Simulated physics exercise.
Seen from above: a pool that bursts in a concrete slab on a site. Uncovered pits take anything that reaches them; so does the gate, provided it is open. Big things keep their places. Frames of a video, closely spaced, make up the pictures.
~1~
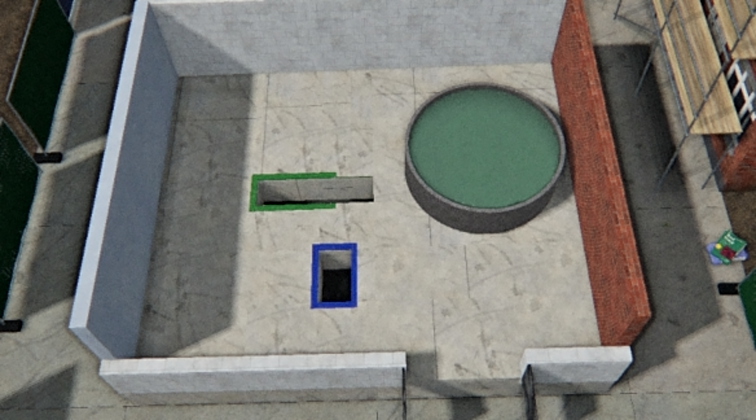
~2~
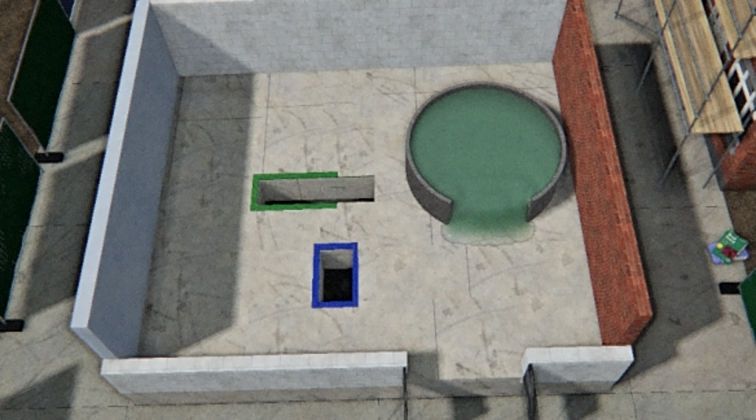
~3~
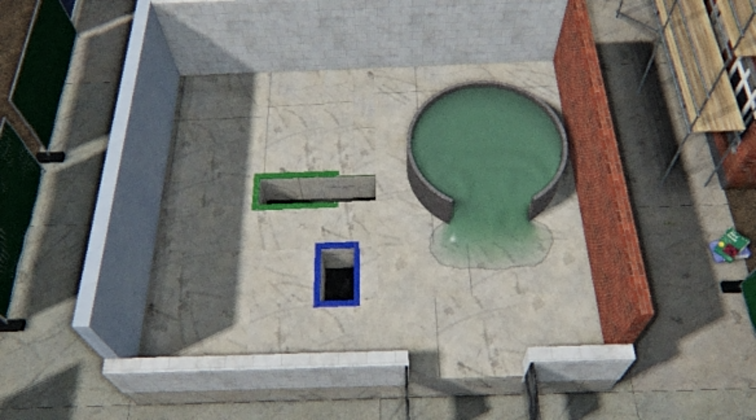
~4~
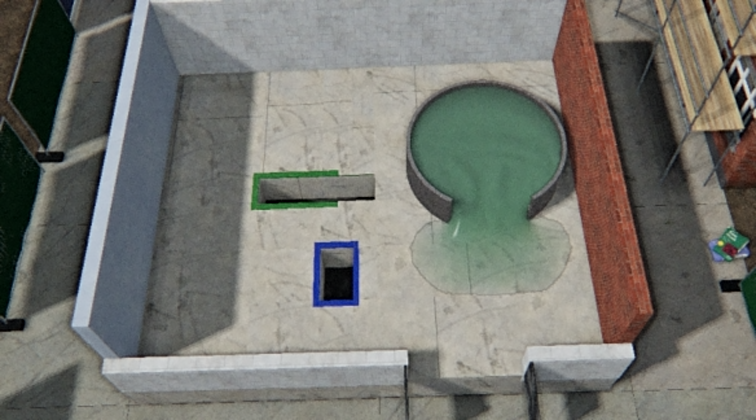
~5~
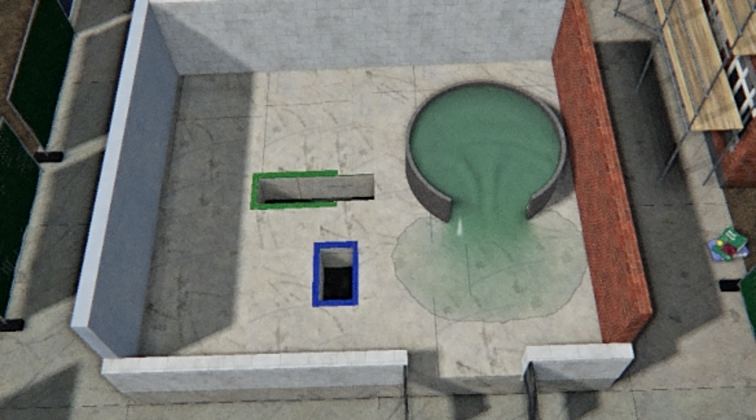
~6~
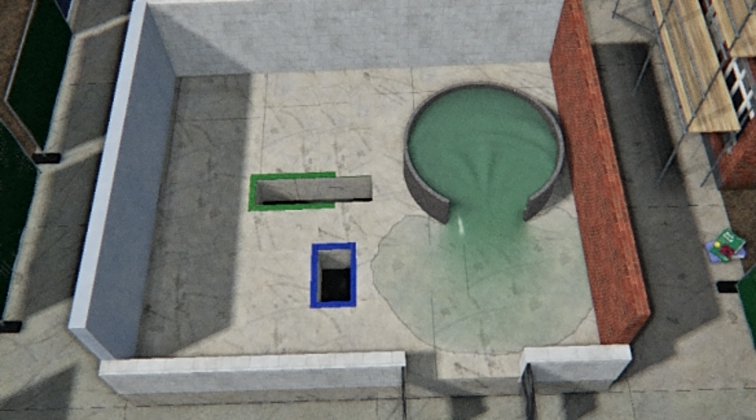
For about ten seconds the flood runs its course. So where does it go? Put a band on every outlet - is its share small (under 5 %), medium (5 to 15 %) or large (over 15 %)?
In the end, the gate has a large share, the green pit has a small share, the blue pit has a small share.
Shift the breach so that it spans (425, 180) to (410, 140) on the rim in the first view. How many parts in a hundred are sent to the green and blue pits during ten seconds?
Approximately, green takes 40 % and blue takes 15 %.
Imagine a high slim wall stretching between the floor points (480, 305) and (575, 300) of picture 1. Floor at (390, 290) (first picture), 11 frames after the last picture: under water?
Submerged.
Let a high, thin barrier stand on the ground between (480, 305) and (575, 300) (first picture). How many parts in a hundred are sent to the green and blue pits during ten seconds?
Estimated shares: Green 2 percent, blue 8 percent.
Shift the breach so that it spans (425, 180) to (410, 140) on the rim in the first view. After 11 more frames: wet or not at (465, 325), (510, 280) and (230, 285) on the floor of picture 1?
Listed in order, they come out without a puddle, without a puddle and sitting in a pool.
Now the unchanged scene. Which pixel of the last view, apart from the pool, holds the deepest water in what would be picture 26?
That spot is close to (544, 311).
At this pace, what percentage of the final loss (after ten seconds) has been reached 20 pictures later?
Roughly 45 %.
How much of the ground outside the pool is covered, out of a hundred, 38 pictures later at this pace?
Close to 50 percent, by my reckoning.
A moment on, water covers 25 % of the floor; the gate 3 %, the green pit 0 %, the blue pit 0 %.
Next, water covers 25 % of the floor; the gate 10 %, the green pit 0 %, the blue pit 0 %.
Then, water covers 35 % of the floor; the gate 22 %, the green pit 0 %, the blue pit 1 %.
Later, water covers 50 % of the floor; the gate 37 %, the green pit 0 %, the blue pit 1 %.
In the end, water covers 75 % of the floor; the gate 49 %, the green pit 0 %, the blue pit 2 %.
